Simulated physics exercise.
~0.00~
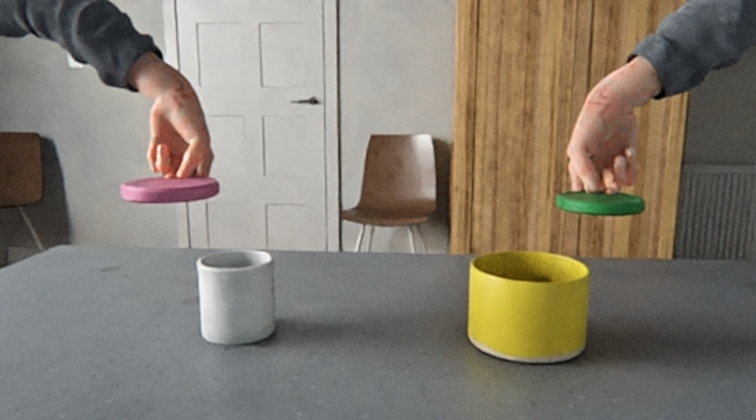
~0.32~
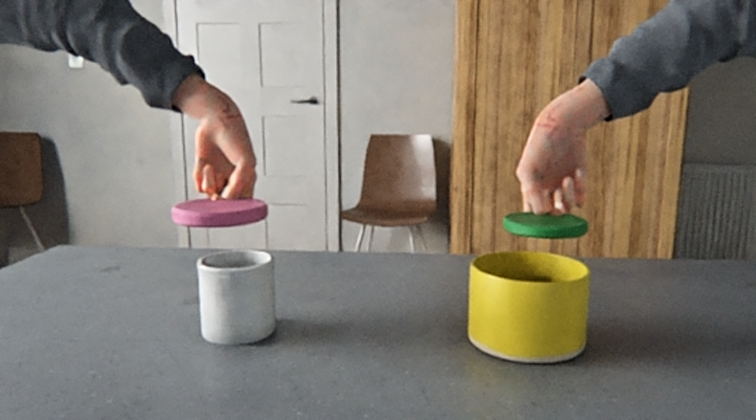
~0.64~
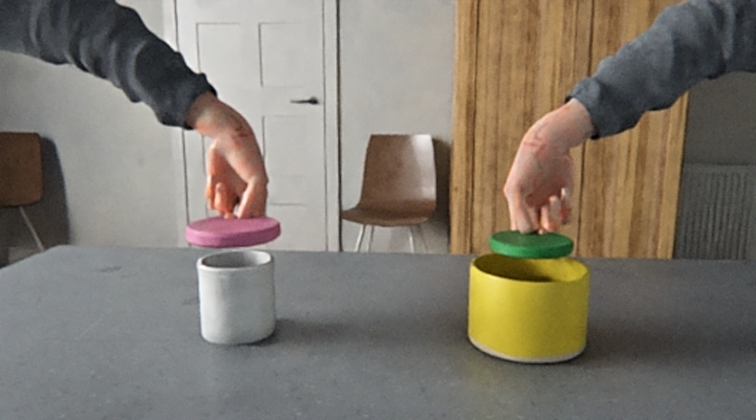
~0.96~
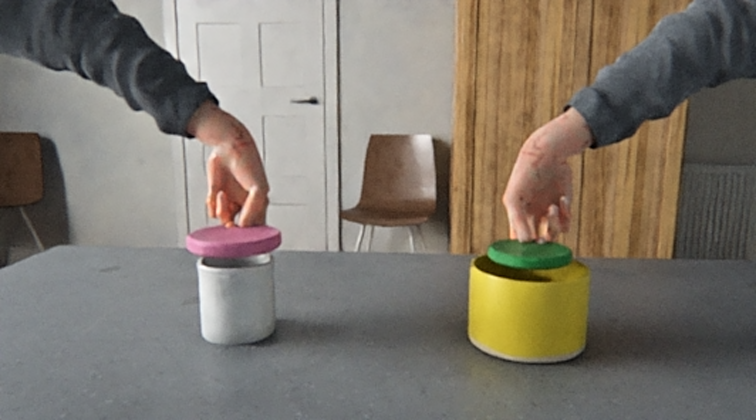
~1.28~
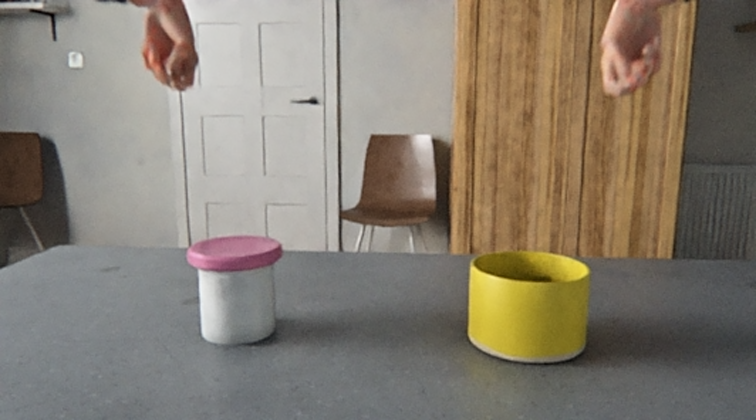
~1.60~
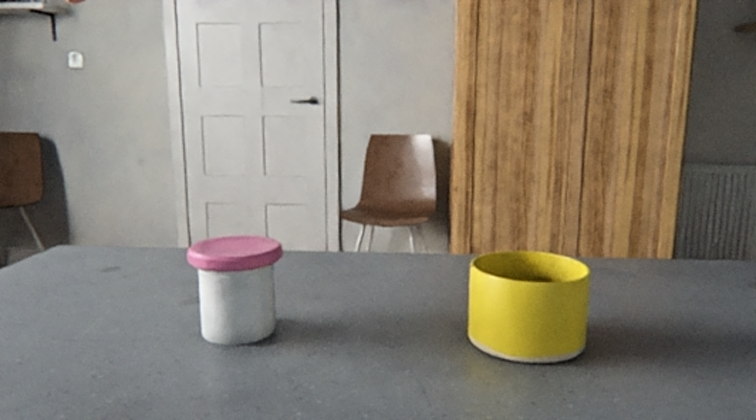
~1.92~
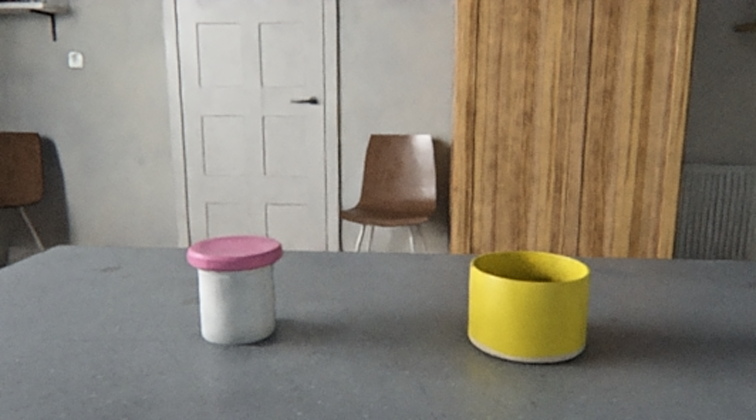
The clip opens with two hands holding flat round discs above a dark tabletop, a pink one near a narrow pale jar on the left and a green one near a wide yellow container on the right. The hands move inward and down, bringing the pink disc over the jar and the green one over the yellow container. They lower further until both discs hover close to the openings. The hands then let go and draw back upward out of view. The pink disc ends up resting across the jar's rim, while the green one has dropped inside the yellow container, out of sight.
